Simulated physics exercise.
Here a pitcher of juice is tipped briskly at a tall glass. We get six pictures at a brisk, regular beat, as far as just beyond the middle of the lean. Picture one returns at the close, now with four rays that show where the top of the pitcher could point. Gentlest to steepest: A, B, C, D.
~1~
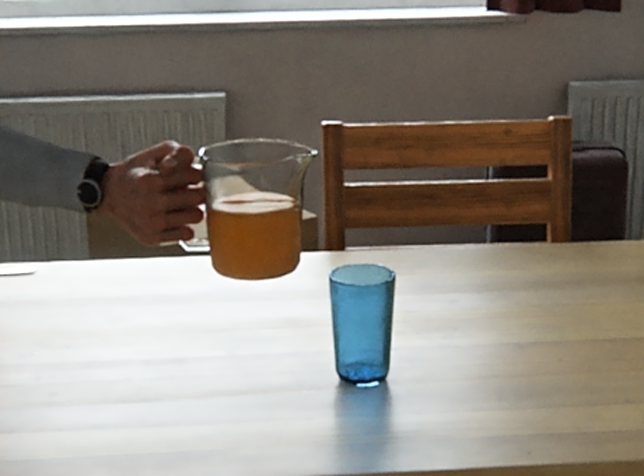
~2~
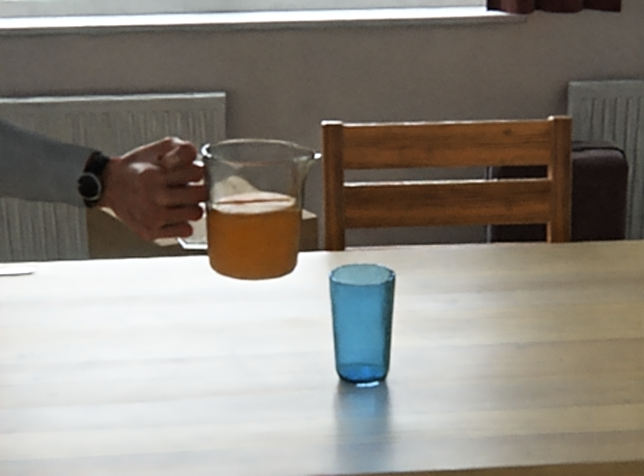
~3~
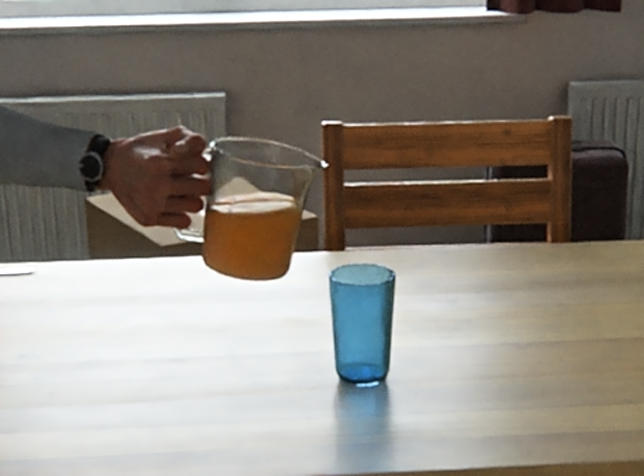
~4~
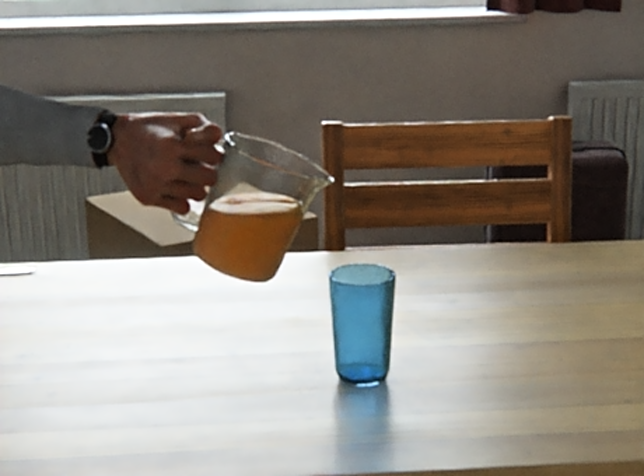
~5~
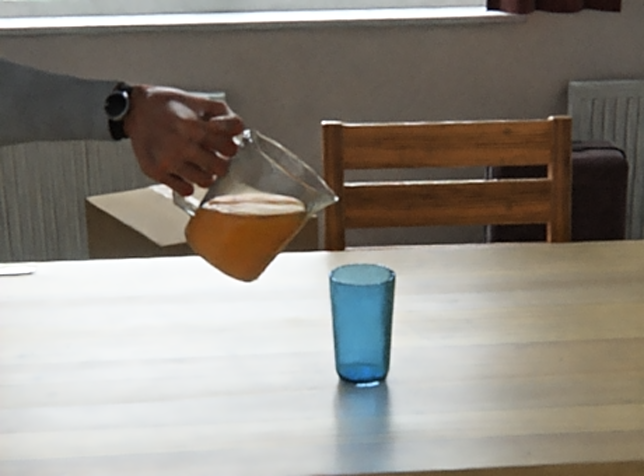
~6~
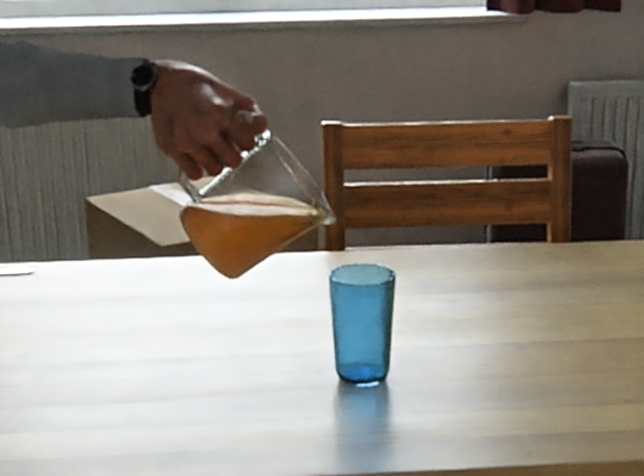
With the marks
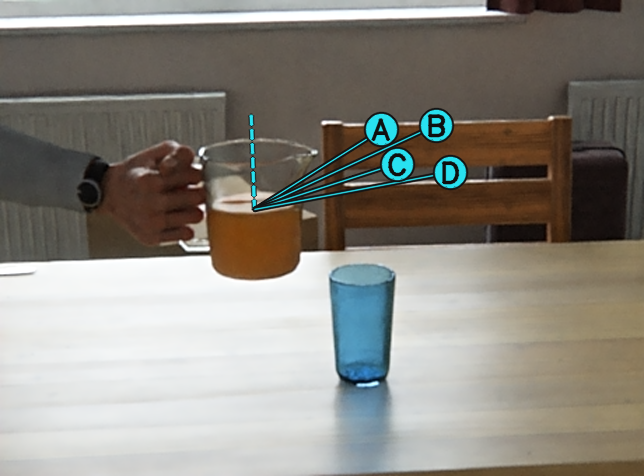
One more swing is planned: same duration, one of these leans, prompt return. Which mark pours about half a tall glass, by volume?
B beats the others.
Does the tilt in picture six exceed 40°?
Yes.
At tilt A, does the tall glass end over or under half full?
Under half.
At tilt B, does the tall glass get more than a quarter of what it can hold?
Yes, it does.
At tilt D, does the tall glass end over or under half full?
Over half.
In cyan, A at (367, 138); B at (421, 132); C at (380, 168); D at (433, 175).
With A, the tall glass ends with about 24 % of what it can hold.
With B, the tall glass ends with about 47 % of what it can hold.
With C, the tall glass ends with about 72 % of what it can hold.
With D, the tall glass ends with about 89 % of what it can hold; 5 % of the juice is spilt.
